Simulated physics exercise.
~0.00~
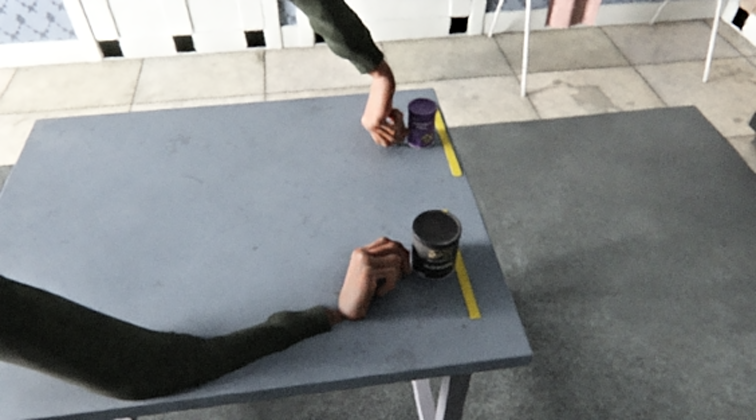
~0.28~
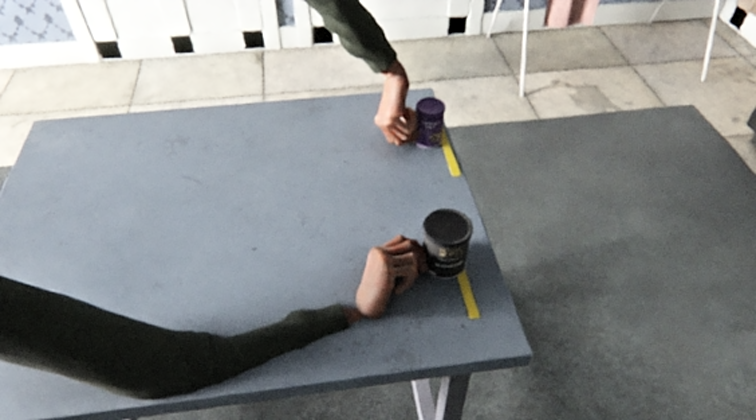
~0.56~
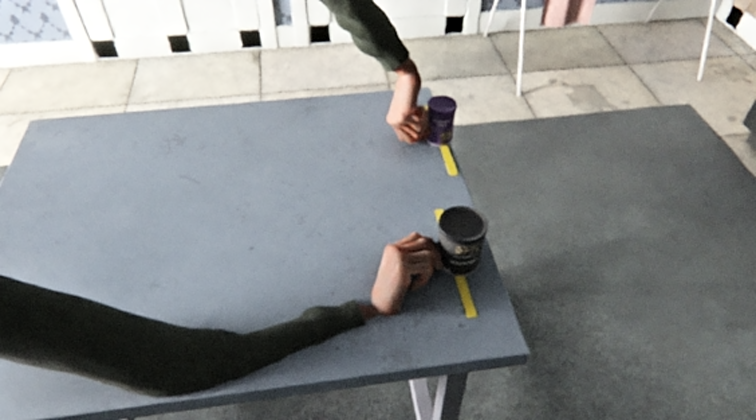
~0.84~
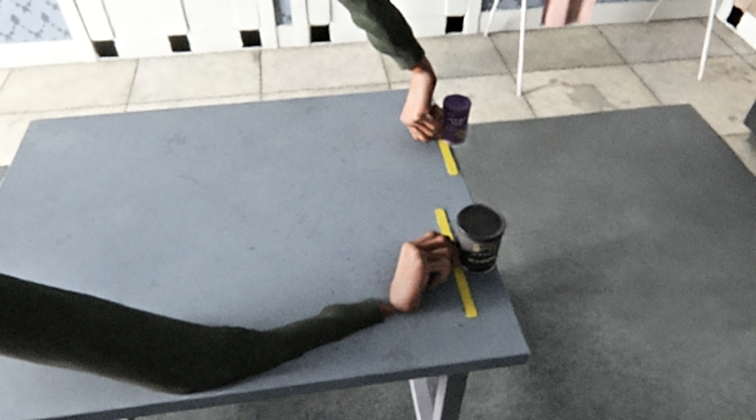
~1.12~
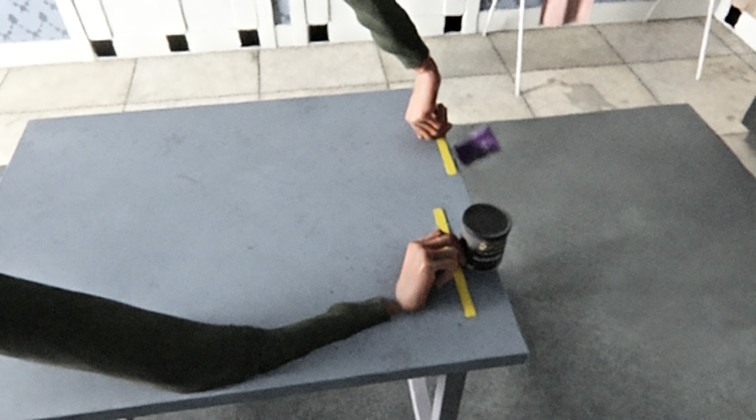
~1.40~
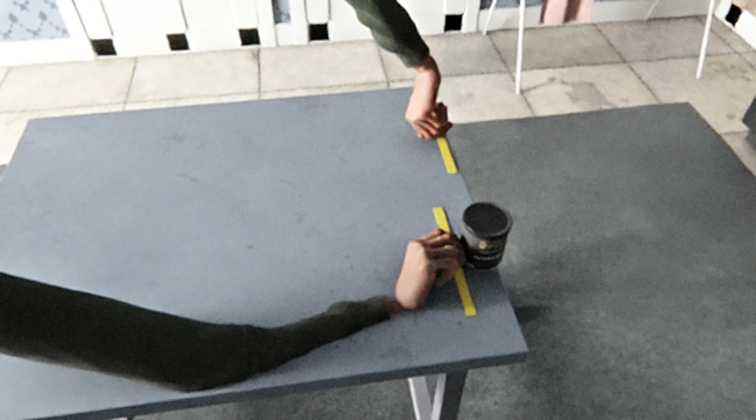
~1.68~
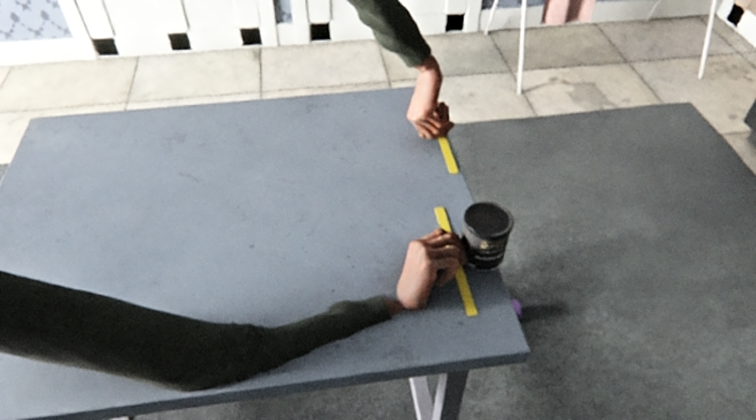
We see two hands slowly push a purple tin and a black pot rightward across a gray table to yellow tape strips near its edge, where the purple tin tips over and falls to the floor while the black pot stays upright on the table.
